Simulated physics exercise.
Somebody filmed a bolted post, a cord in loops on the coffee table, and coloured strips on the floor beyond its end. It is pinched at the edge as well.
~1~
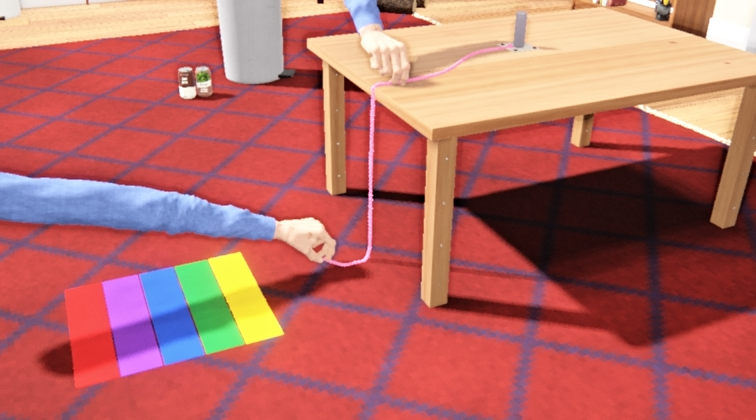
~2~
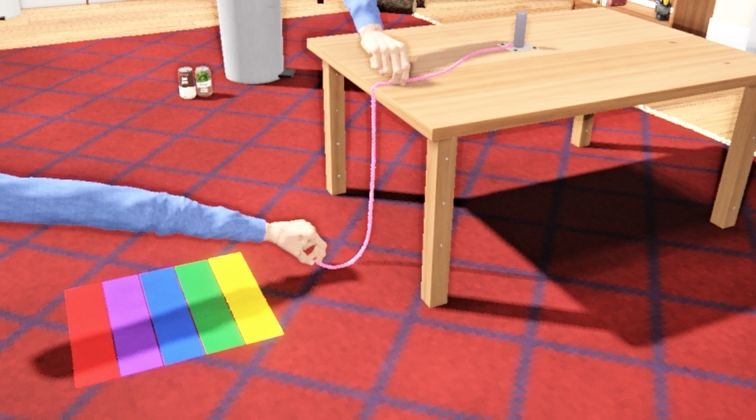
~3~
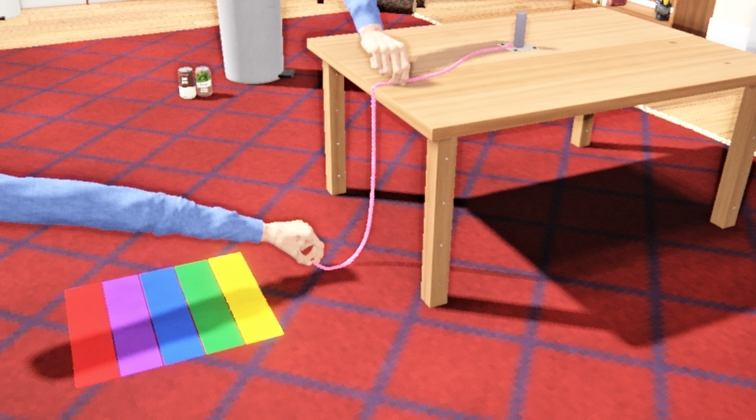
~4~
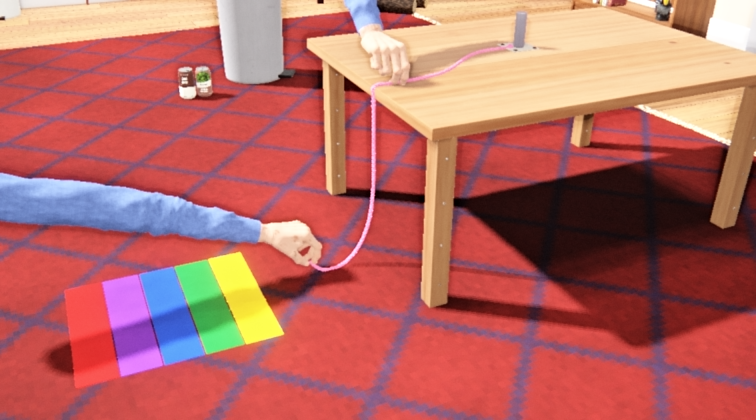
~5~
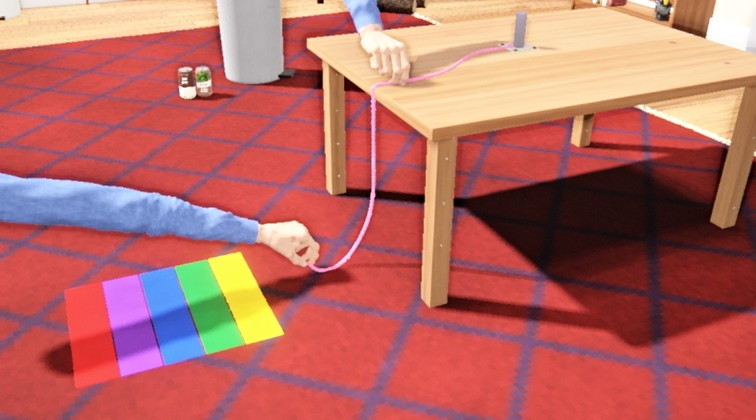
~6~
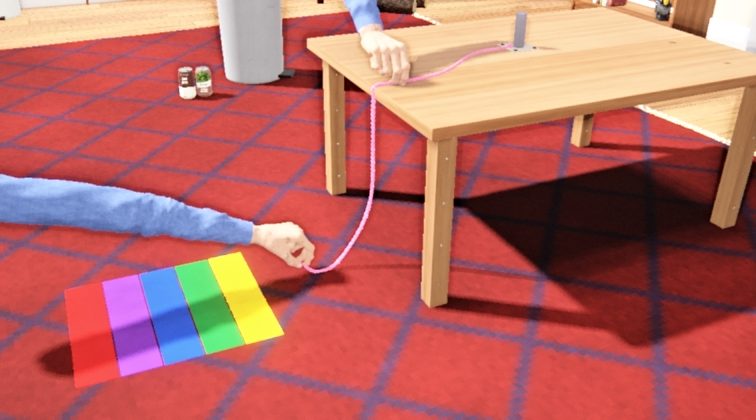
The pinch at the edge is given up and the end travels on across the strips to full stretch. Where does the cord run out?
The end stops over the green strip.
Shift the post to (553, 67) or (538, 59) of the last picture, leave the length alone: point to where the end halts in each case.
Near (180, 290) and (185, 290).
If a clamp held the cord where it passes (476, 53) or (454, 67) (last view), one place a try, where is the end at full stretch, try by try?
In that order: (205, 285) and (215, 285).
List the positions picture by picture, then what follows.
The first picture shows end (324, 258); yellow (257, 322); green (219, 332); blue (179, 342); purple (138, 352); red (95, 363).
The second picture shows end (315, 261); cord through (488, 51) (456, 66) (409, 81) (374, 123) (372, 185) (364, 247).
The third picture shows end (313, 261).
The fourth picture shows end (310, 262); cord through (488, 51) (456, 66) (409, 81) (374, 123) (373, 185) (359, 246).
The fifth picture shows end (308, 262).
The sixth picture shows end (303, 263); cord through (488, 51) (456, 66) (409, 81) (373, 123) (372, 185) (350, 246).
Soon after, end near (278, 269); short of the strips.
After that, end near (232, 279); over yellow.
At the stop, end near (206, 285); over green. It gets as far as the green strip.
